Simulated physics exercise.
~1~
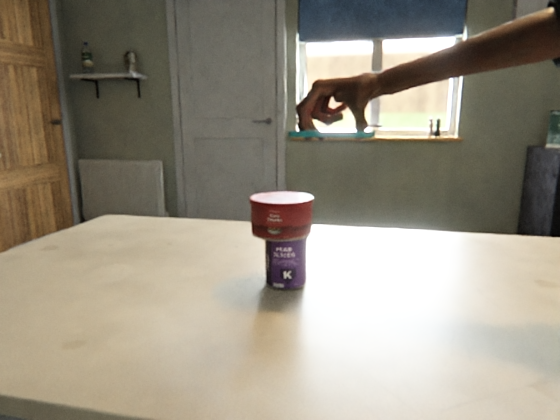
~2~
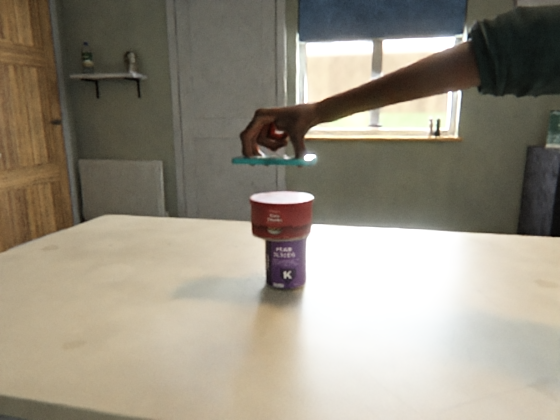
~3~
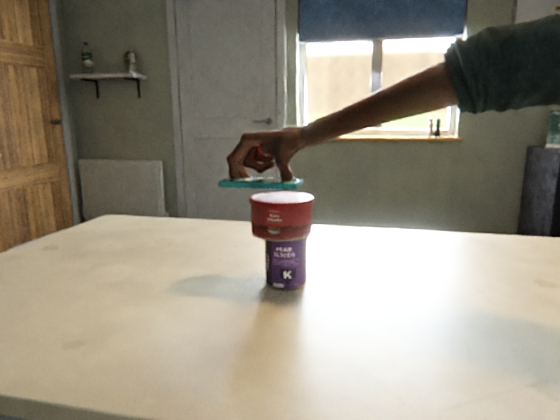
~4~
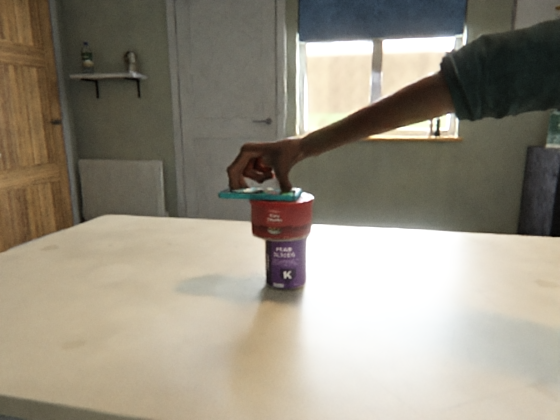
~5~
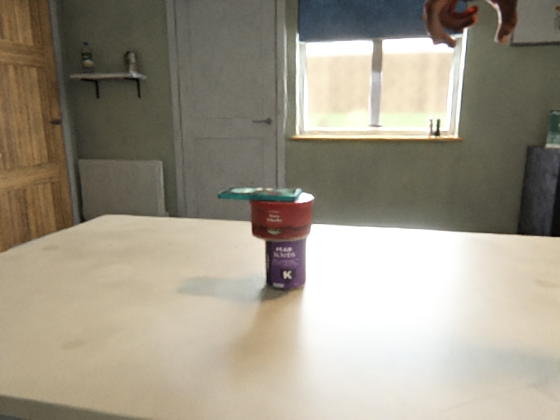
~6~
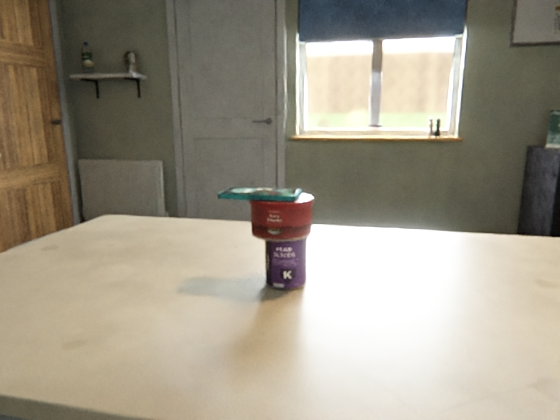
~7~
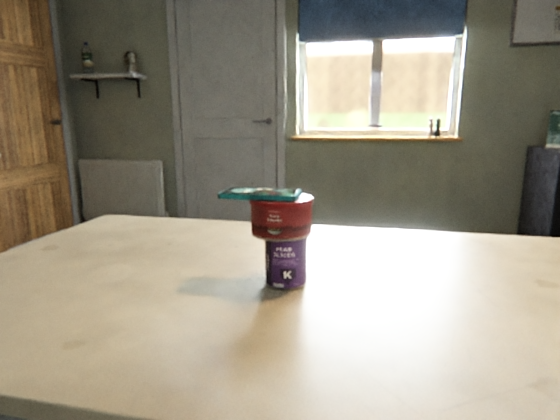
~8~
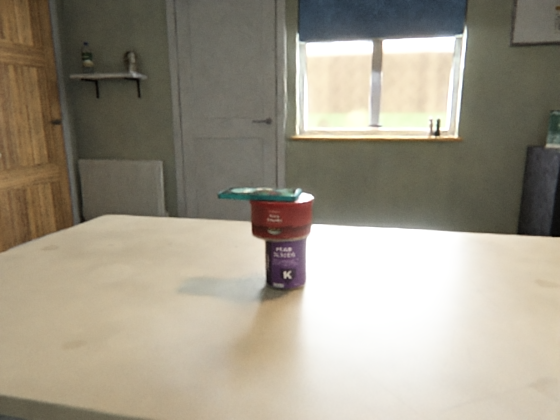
The clip opens on a pale table where a wide red tub sits on top of a narrower purple pot, with a door and a bright window behind. A hand reaches in from the right, holding a flat turquoise phone. It carries the phone left until it hovers above the tub, then moves it slightly farther left and lowers it onto the lid. The hand lets go and draws back toward the upper right, then leaves the view. The phone stays put, jutting out over the tub's left side, and the pile remains standing.
